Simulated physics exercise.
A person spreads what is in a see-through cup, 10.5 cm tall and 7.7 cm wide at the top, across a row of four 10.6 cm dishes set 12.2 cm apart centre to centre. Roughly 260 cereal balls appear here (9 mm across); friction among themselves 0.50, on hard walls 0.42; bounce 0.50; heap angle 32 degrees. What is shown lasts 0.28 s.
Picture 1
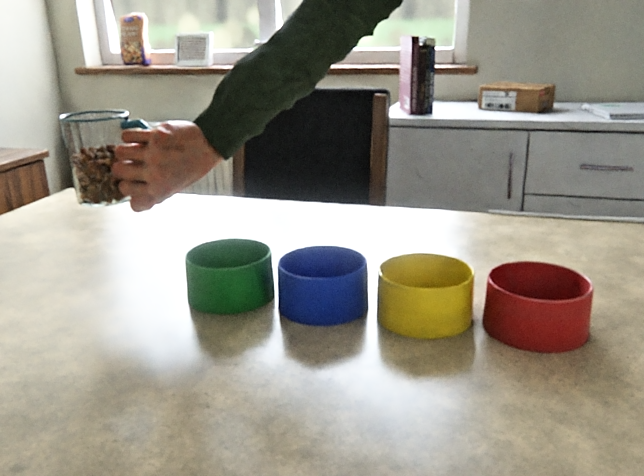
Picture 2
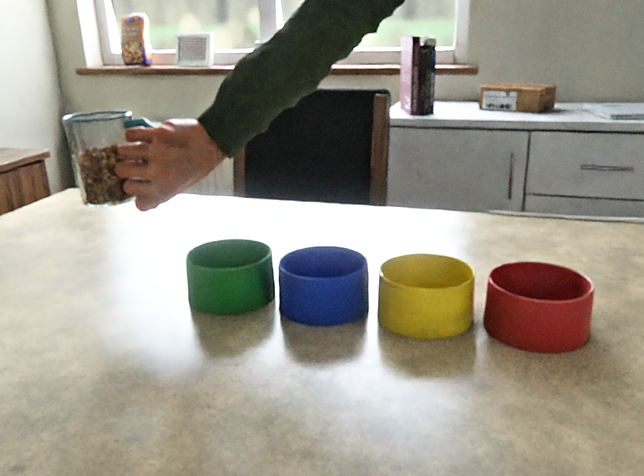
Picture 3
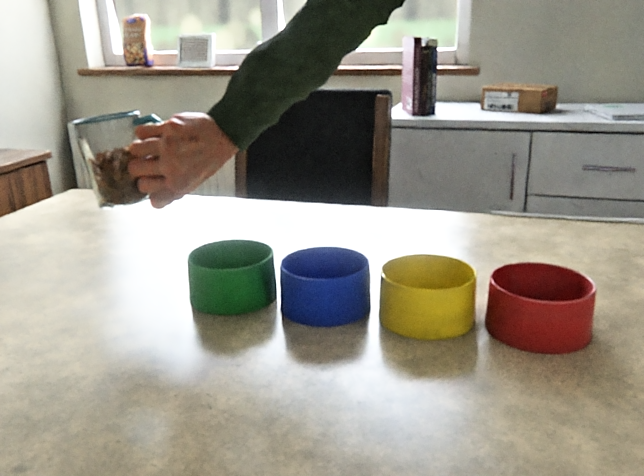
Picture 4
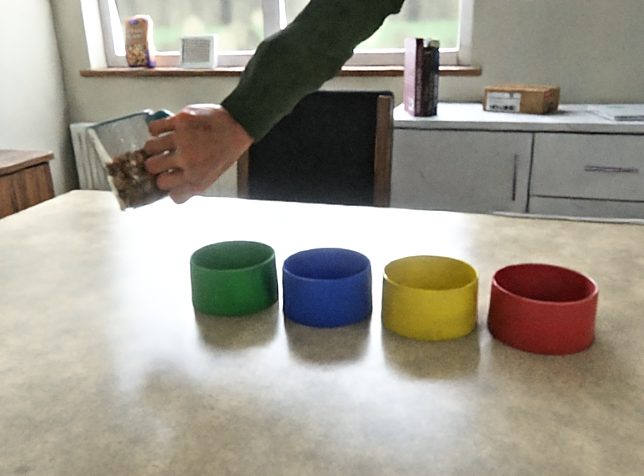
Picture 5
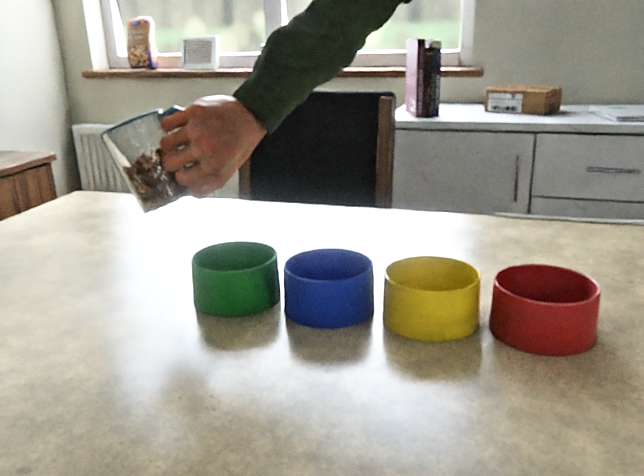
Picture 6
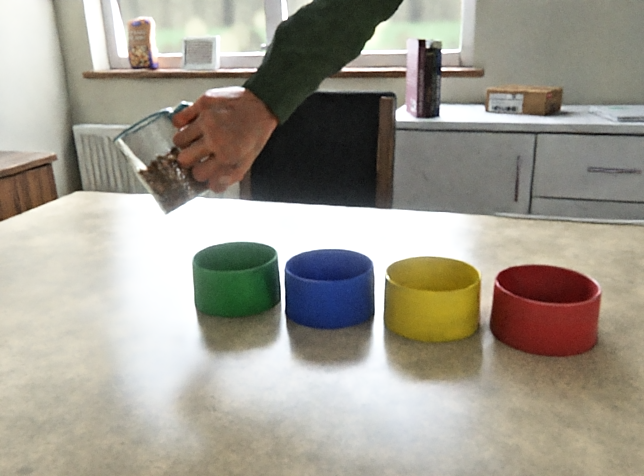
A hand in a green sleeve moved a see-through cup of small brown pieces a short way to the right, steadily tilting it, behind a row of green, blue, yellow and red dishes.
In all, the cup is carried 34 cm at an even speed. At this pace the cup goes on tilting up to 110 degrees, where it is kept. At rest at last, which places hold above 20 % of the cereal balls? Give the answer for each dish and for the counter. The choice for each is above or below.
Red - below it, blue - above it, green - below it, yellow - below it, counter - below it.
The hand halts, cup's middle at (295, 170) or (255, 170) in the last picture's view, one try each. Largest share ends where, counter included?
Try 1 - green; try 2 - green.
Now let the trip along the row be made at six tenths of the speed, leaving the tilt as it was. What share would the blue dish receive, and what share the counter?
Shares: Blue 40, counter 10.
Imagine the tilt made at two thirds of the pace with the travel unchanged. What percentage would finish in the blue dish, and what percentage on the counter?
Then the blue dish would get 100 and the counter 0.
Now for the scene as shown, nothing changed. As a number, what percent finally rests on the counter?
Estimate: Near 0 per cent.
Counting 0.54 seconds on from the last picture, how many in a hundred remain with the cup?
Around 100 percent.
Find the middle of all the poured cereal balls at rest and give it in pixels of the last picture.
In the last view, approximately (321, 292).
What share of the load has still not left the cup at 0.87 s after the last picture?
Close to 75 per cent of the load, I'd guess.
Then, 0.32 s after the last picture, tilt 74 degrees; cup holds 100 %.
Then, 0.54 s after the last picture, tilt 104 degrees; cup holds 100 %.
Then, 0.87 s after the last picture, tilt 110 degrees; cup holds 75 %, blue 20 %.
In the end, red 0 %, blue 100 %, green 0 %, yellow 0 %, counter 0 %.
